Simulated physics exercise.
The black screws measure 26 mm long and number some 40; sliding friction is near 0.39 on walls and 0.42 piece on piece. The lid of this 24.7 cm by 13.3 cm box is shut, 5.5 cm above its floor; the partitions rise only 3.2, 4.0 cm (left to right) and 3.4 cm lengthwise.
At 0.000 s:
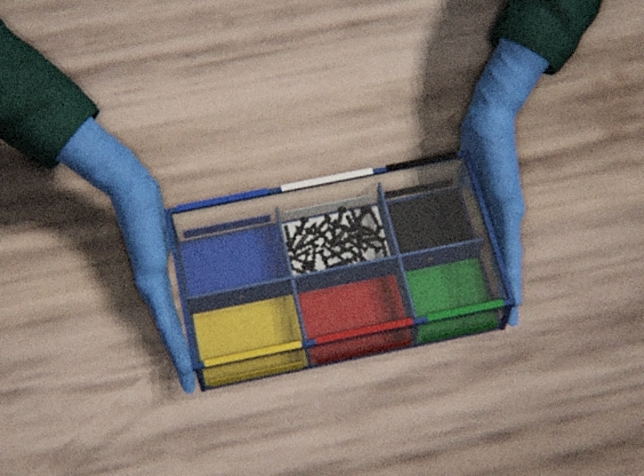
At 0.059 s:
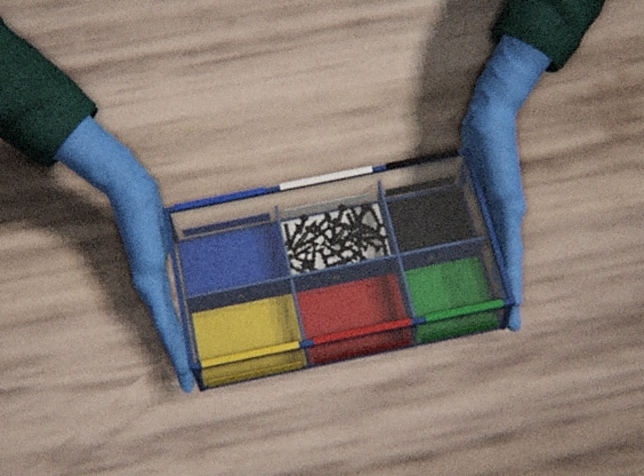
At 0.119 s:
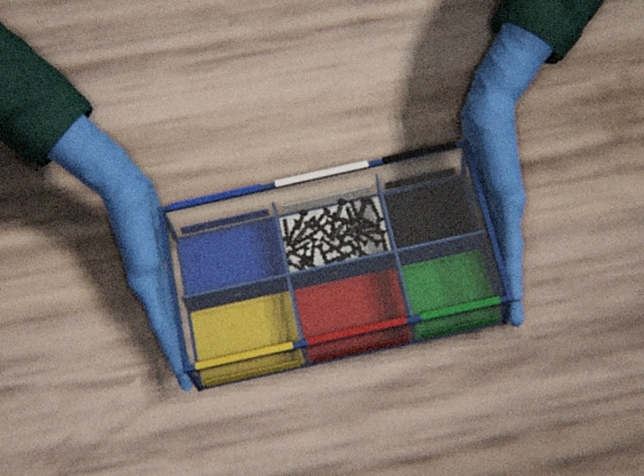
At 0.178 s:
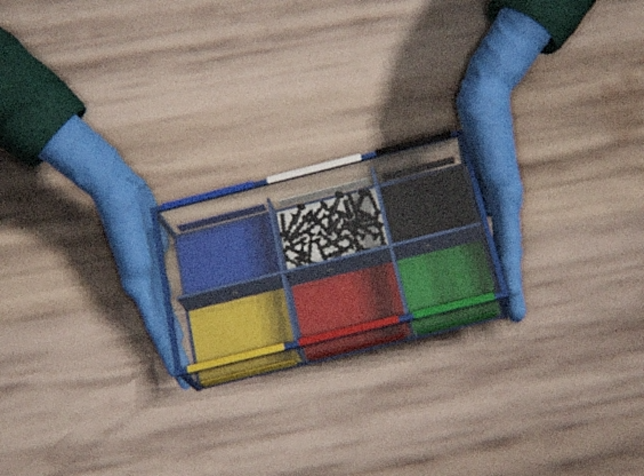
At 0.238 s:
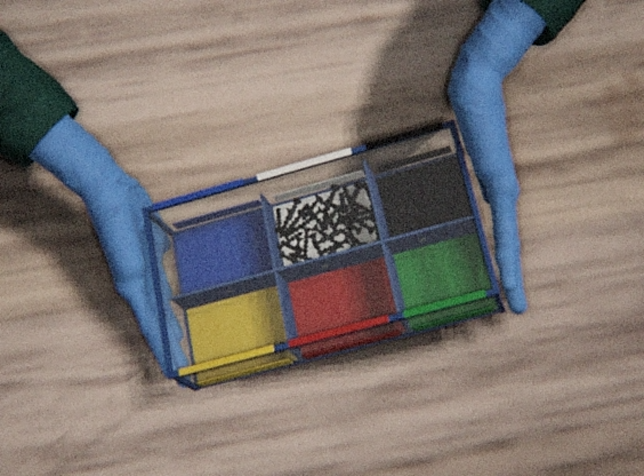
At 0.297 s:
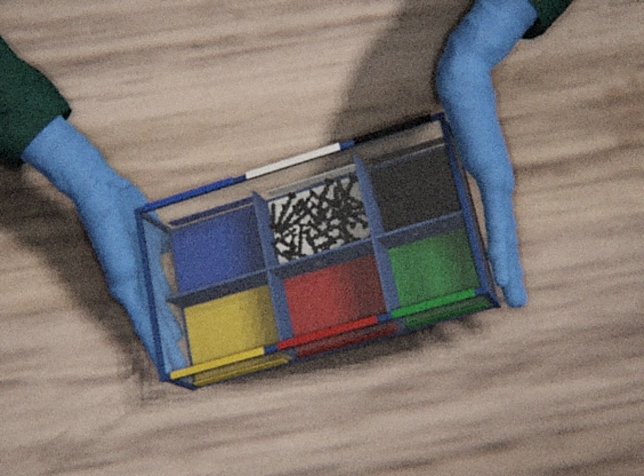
A clear, divided box with colored compartments, one holding a pile of small black screws, tilted gradually toward its left front corner as two blue-gloved hands held its sides above a wooden surface.
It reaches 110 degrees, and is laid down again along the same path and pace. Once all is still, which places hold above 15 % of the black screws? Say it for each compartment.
Red compartment: Under; blue compartment: Over; green compartment: Under; yellow compartment: Over; white compartment: Under; black compartment: Under.
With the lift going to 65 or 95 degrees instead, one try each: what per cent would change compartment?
Some 5 and 70 per cent.
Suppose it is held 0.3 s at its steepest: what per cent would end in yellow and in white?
Then: Yellow 75; white 0.
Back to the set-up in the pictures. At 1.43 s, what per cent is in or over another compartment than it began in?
Some 50 per cent.
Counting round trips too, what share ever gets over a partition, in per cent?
Roughly 95 per cent.
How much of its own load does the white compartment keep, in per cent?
About 0 per cent.
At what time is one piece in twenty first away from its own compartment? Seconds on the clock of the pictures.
At about 1.20 s.
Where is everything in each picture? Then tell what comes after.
Box tilt 0 degrees, front corners at (197, 364) and (509, 301); white 100 %, in the first frame.
Box tilt 1 degrees, front corners at (194, 365) and (509, 300), in the second frame.
Box tilt 5 degrees, front corners at (188, 367) and (507, 297), lowest corner left front, in the third frame.
Box tilt 10 degrees, front corners at (181, 370) and (501, 293), lowest corner left front, in the fourth frame.
Box tilt 15 degrees, front corners at (173, 373) and (493, 290), lowest corner left front, in the fifth frame.
Box tilt 20 degrees, front corners at (165, 376) and (482, 288), lowest corner left front; white 100 %. The box's pace is about 85 degrees a second, in the sixth frame.
Then, at 1.43 s, tilt 110 degrees; blue 15 %, yellow 30 %, white 50 %.
After 2.19 s, tilt 48 degrees; blue 30 %, yellow 65 %, white 5 %.
After 2.97 s, tilt 0 degrees; blue 30 %, yellow 65 %, white 5 %.
At rest (3.3 s), red 0 %, blue 30 %, green 0 %, yellow 65 %, white 5 %, black 0 %.
